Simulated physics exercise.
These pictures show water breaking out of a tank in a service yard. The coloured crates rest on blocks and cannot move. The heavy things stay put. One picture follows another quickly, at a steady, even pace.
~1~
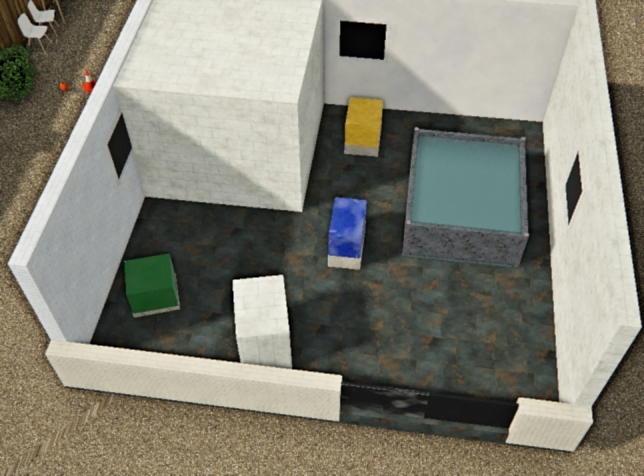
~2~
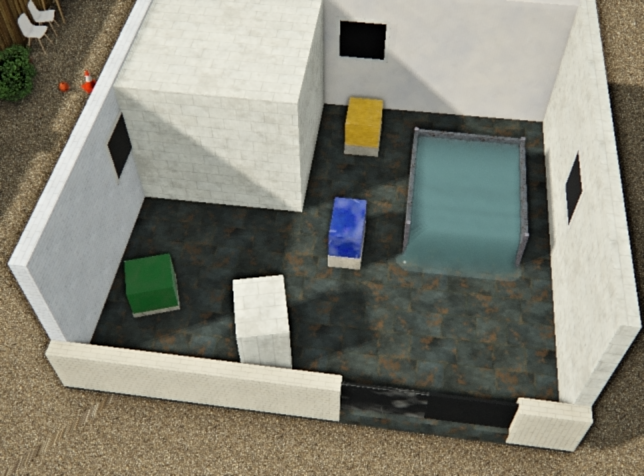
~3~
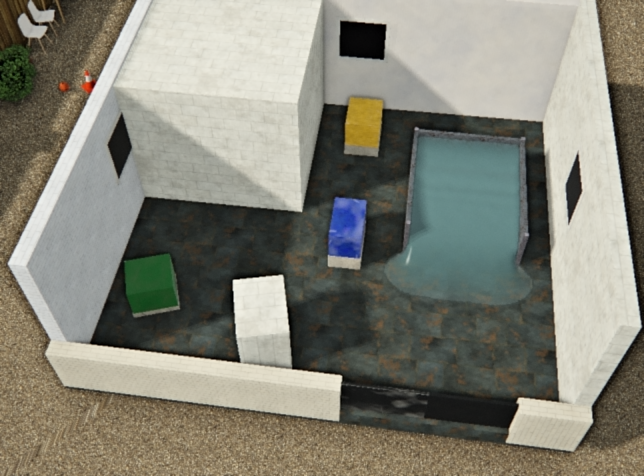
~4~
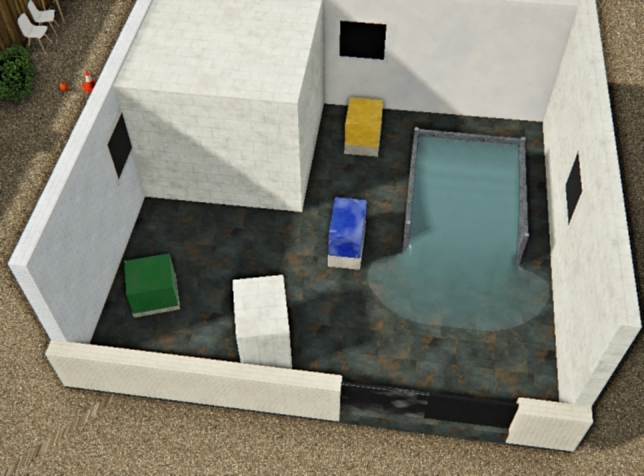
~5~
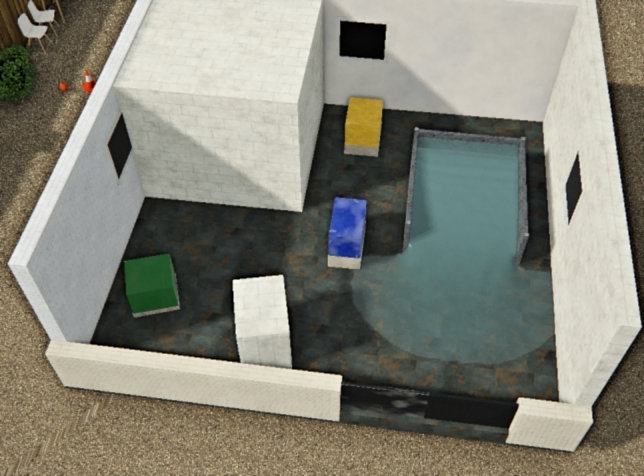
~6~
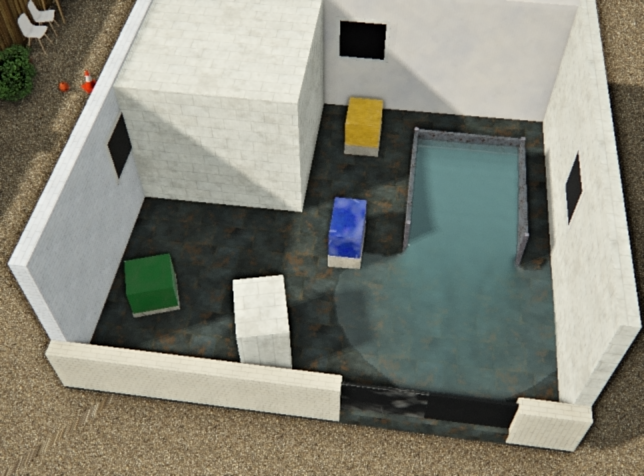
In a walled yard with green, white, blue and yellow blocks, the near side of a water tank opened, and water poured out and spread in a widening, rounded sheet across the dark floor.
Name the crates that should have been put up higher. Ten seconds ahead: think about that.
In the end the green crate will be left wet, the blue crate will be left dry, the yellow crate will be left dry.
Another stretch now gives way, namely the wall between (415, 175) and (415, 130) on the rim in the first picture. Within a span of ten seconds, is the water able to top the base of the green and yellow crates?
Green: Reached; yellow: Reached.
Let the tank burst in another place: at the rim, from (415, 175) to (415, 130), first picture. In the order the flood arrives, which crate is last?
That would be the one in green.
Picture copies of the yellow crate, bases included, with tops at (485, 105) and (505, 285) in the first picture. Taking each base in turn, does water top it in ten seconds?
Taking them in order, the first is untouched and the second is flooded.
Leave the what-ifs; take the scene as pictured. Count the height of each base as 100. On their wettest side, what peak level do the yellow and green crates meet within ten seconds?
In order: 50% and 300%.
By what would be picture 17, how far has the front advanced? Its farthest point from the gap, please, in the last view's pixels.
Close to (160, 376).
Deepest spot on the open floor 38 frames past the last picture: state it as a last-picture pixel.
(144, 202).
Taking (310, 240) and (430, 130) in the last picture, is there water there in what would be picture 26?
Swamped; unflooded.
A moment on, water covers 35 % of the floor; the green crate not reached, the blue crate water round its plinth, the yellow crate not reached.
Next, water covers 35 % of the floor; the green crate not reached, the blue crate water round its plinth, the yellow crate not reached.
Then, water covers 55 % of the floor; the green crate water round its plinth, the blue crate water round its plinth, the yellow crate not reached.
Later, water covers 90 % of the floor; the green crate water round its plinth, the blue crate water round its plinth, the yellow crate water round its plinth.
In the end, water covers 100 % of the floor; the green crate was topped, the blue crate stayed above the water, the yellow crate stayed above the water.
